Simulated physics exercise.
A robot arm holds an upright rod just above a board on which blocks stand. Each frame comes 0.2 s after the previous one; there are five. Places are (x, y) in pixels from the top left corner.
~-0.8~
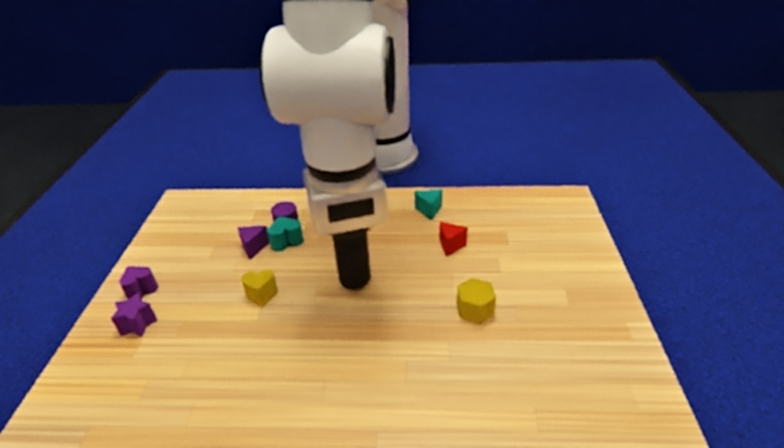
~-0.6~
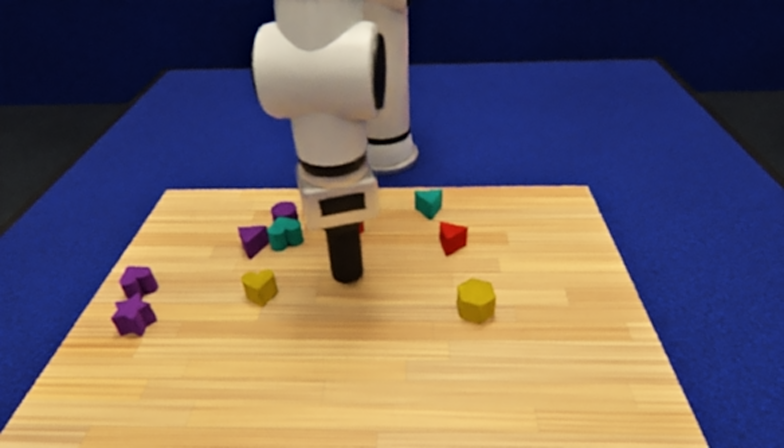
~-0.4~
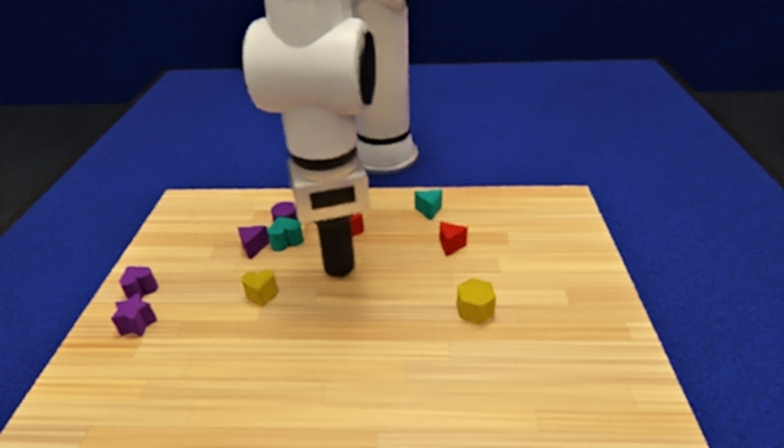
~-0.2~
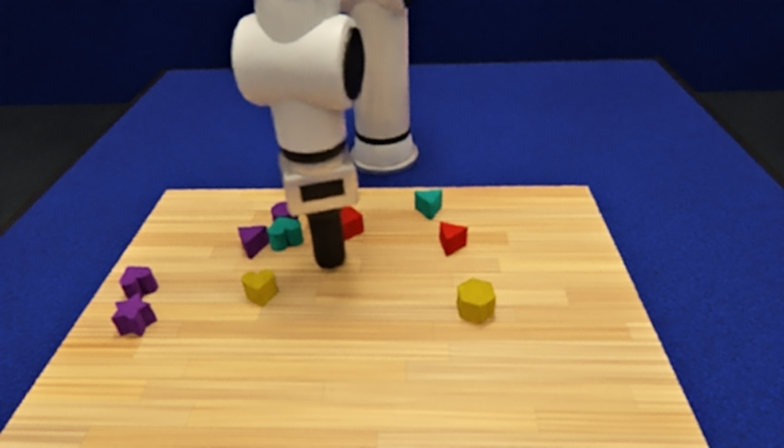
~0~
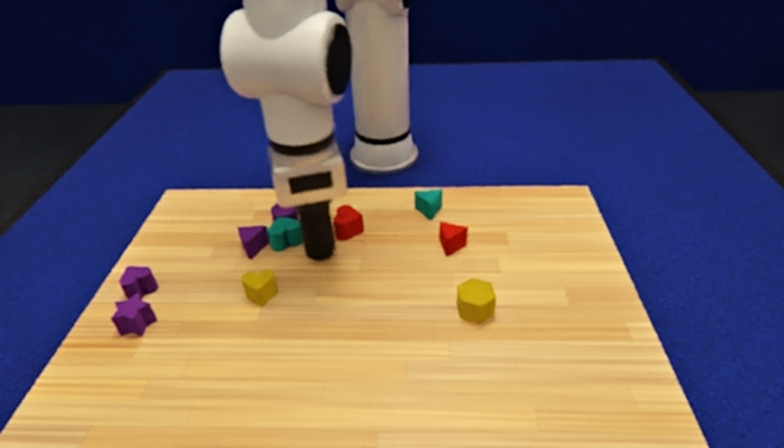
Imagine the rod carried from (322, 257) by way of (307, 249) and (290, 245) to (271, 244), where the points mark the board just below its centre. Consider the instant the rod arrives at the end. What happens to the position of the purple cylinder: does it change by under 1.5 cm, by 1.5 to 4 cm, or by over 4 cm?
Movement: Under 1.5 cm.
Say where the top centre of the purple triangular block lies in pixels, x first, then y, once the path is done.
I'd place it at (235, 233), taking the centre of its top.
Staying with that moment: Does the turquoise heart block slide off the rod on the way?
My answer is no.
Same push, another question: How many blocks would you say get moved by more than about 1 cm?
I reckon the push displaces two of the blocks by more than 1 cm.
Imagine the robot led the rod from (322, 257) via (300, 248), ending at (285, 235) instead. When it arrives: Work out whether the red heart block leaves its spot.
The red heart block keeps its place.
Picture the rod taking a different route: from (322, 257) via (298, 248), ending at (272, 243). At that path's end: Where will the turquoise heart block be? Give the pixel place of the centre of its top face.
Located at (254, 216).
What follows on the original path. Halfway along, rod at (298, 241); purple triangular block at (245, 232), turned 25° anticlockwise; turquoise heart block at (271, 222).
At the end, rod at (269, 240); purple triangular block at (235, 233), turned 75° anticlockwise; turquoise heart block at (252, 217), turned 20° anticlockwise; purple cylinder at (282, 206); red heart block not moved.
